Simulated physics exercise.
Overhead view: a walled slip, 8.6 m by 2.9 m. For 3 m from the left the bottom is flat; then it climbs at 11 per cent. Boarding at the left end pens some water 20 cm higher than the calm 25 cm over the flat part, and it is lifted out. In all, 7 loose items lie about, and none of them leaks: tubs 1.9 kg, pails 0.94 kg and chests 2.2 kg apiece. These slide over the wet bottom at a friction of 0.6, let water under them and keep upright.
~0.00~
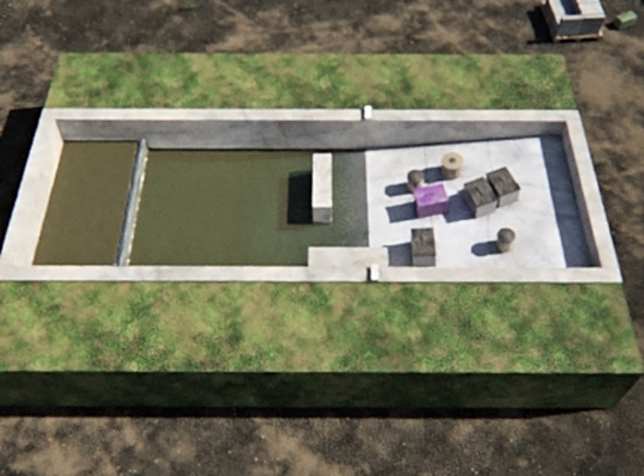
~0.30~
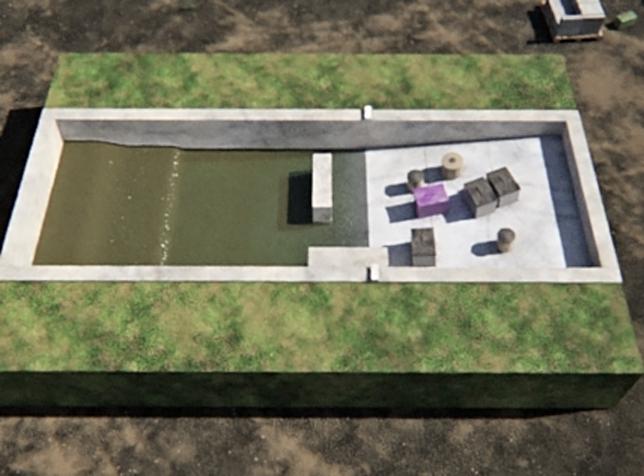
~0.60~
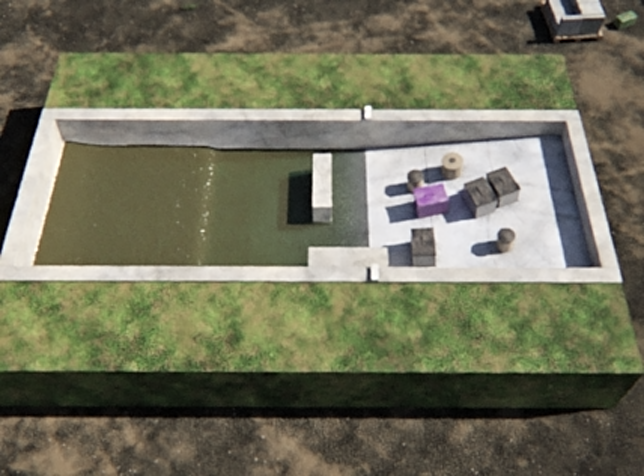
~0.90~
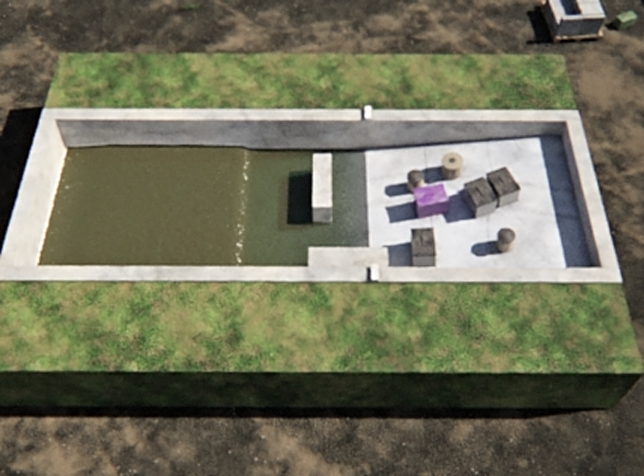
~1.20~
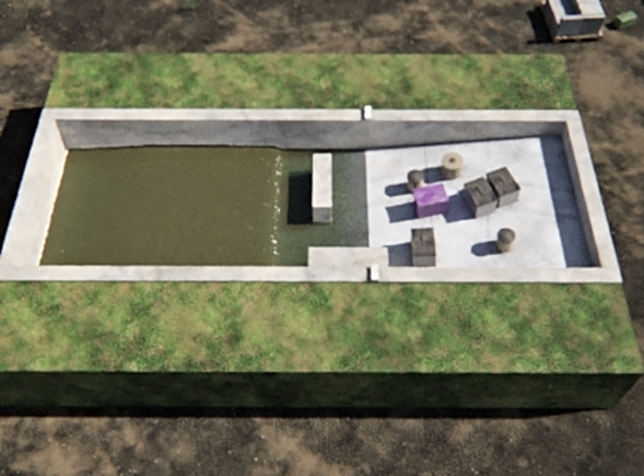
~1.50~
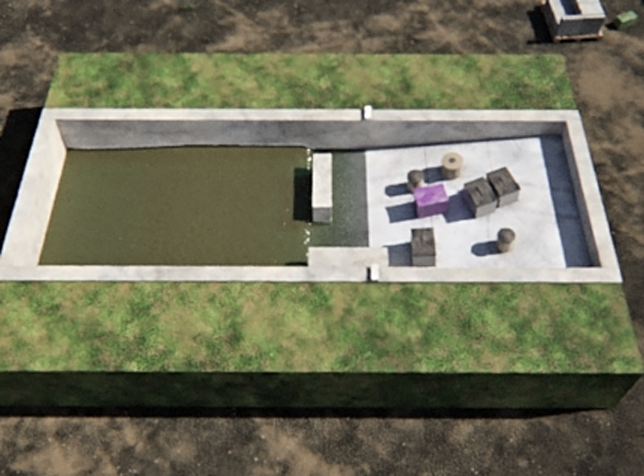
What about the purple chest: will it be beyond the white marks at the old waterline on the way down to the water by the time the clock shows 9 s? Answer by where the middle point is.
Looks like it goes beyond the old waterline.
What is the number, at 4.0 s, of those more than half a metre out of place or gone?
By that time the total stands at 1.
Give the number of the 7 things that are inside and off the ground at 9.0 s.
I'd say 4 of them.
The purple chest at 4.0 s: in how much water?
6 cm, roughly.
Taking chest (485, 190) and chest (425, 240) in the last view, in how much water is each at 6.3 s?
Some 1 cm at the first, some 4 cm at the second.
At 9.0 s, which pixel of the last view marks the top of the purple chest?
It should be close to pixel (268, 228).
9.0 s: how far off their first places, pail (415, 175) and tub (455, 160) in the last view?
Net displacement, in order: 80 cm; 150 cm.
After 2.1 s the purple chest is near (433, 195), 0.0 m from its start, aground; 0 of 7 are over the mark; 0 afloat.
After 4.0 s the purple chest is near (446, 189), 0.2 m from its start, afloat; 0 of 7 are over the mark; 4 afloat.
After 6.3 s the purple chest is near (348, 214), 1.4 m from its start, afloat; 1 of 7 are over the mark; 3 afloat.
After 9.0 s the purple chest is near (268, 228), 2.7 m from its start, afloat; 2 of 7 are over the mark; 4 afloat.
